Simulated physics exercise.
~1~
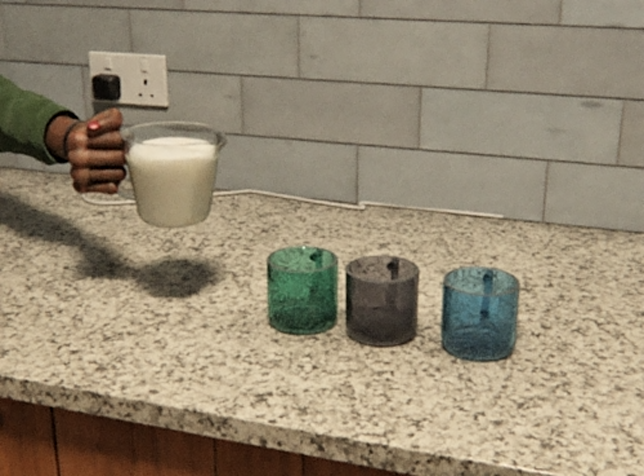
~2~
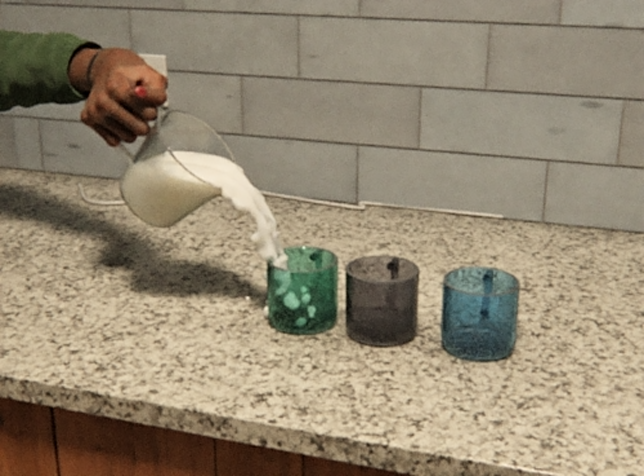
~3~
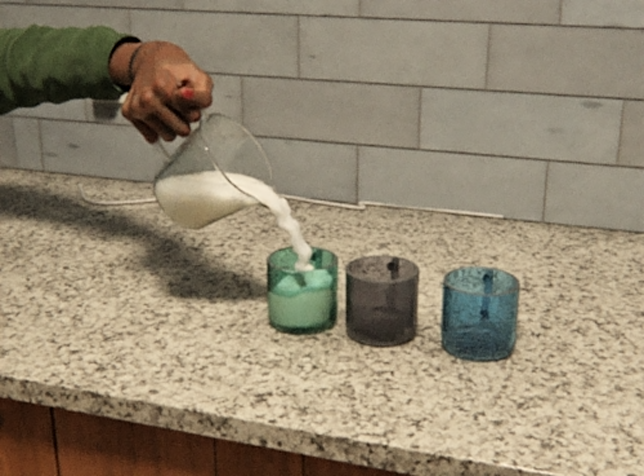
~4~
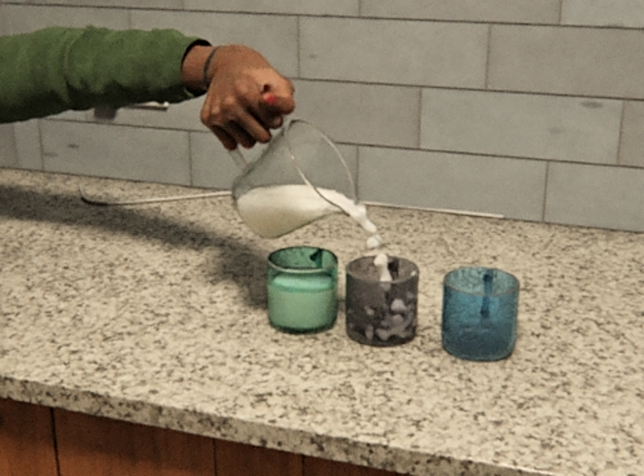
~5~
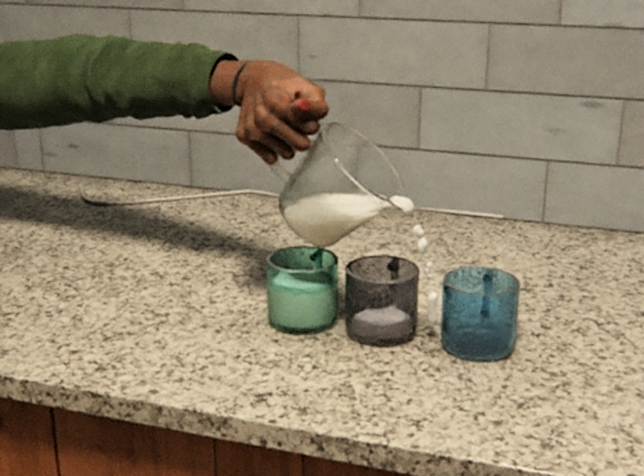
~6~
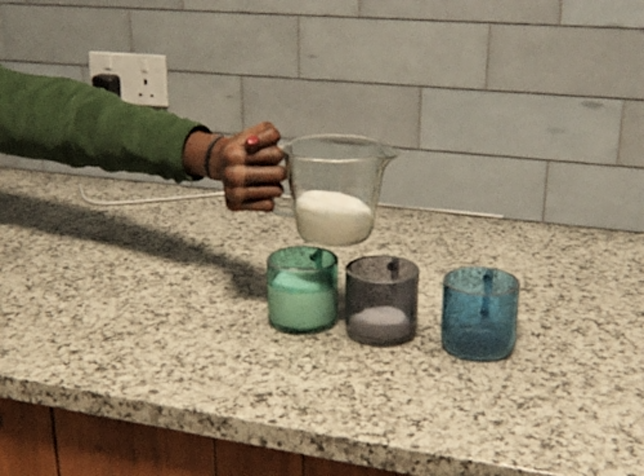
A glass jug of milk, held by a hand in a green sleeve, tipped and moved right over three coloured mugs, filling much of the green one and a little of the grey one, then straightened, still partly full, with the blue mug looking empty.
